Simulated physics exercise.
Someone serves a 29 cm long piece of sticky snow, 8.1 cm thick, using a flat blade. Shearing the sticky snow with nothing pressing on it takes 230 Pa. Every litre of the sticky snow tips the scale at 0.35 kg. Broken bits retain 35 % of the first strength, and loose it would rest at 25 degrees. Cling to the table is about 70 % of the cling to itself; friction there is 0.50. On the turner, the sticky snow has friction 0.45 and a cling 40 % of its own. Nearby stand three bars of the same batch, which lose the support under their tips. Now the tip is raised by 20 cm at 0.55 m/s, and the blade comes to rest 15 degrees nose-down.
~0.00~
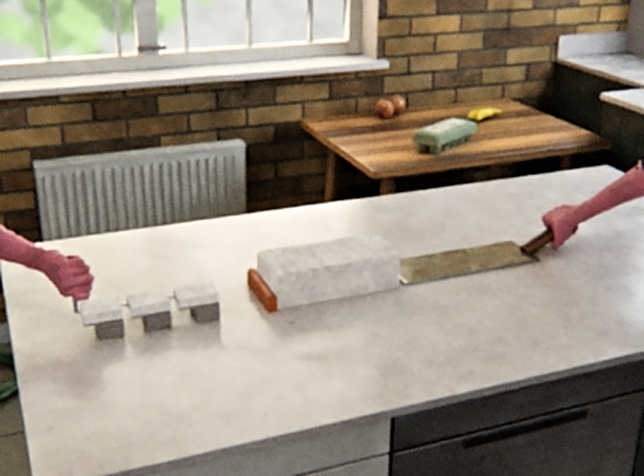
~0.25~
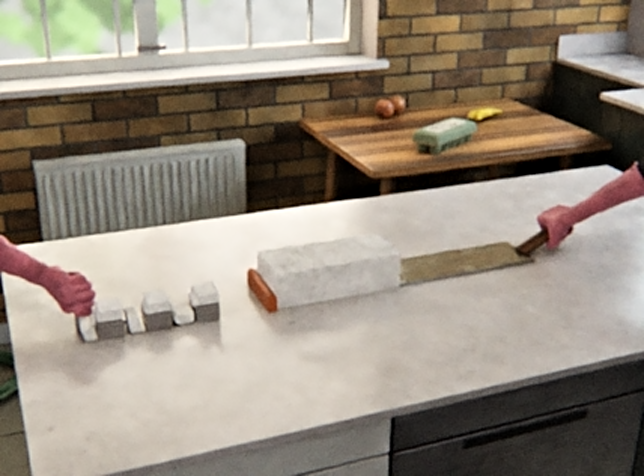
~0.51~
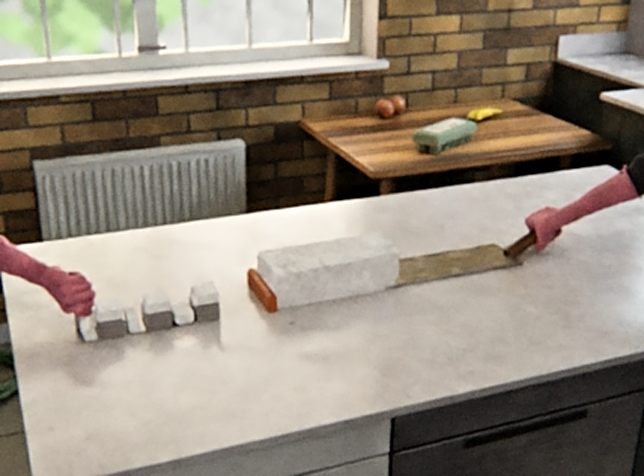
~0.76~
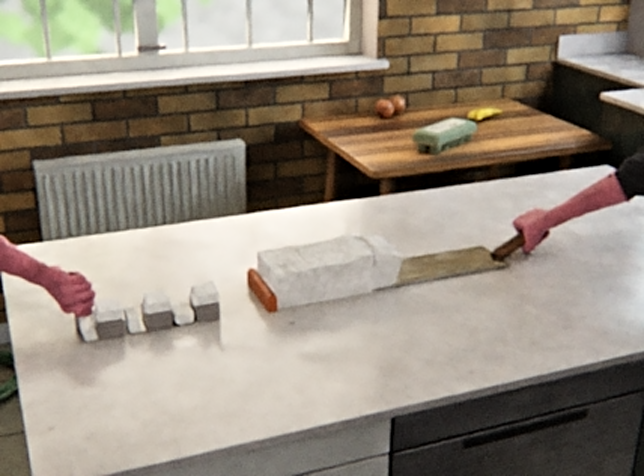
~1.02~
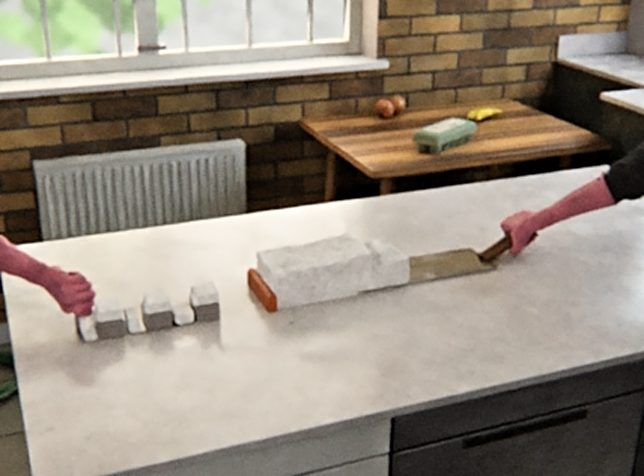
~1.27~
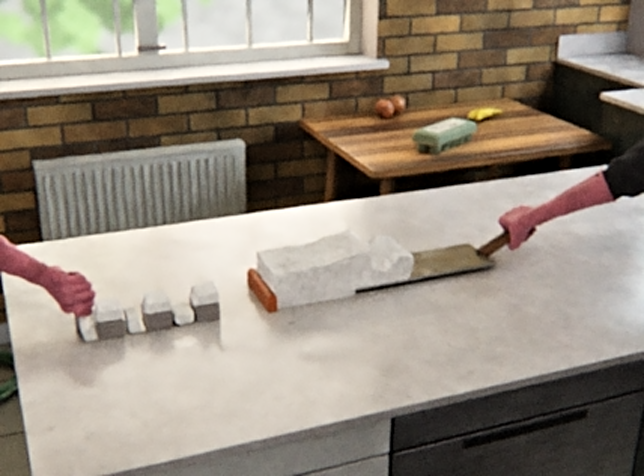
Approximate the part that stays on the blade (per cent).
Close to 24 percent.
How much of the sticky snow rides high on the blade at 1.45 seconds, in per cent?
Roughly 20 percent at that moment.
After 1.45 s, the tip is 10 cm up.
After 1.67 s, the tip is 20 cm up and 25 % is riding high on the blade.
After 1.88 s, the tip is 20 cm up and 25 % is riding high on the blade.
After 2.10 s, the tip is 20 cm up and 24 % is riding high on the blade.
After 2.20 s, the tip is 20 cm up and 24 % is riding high on the blade.
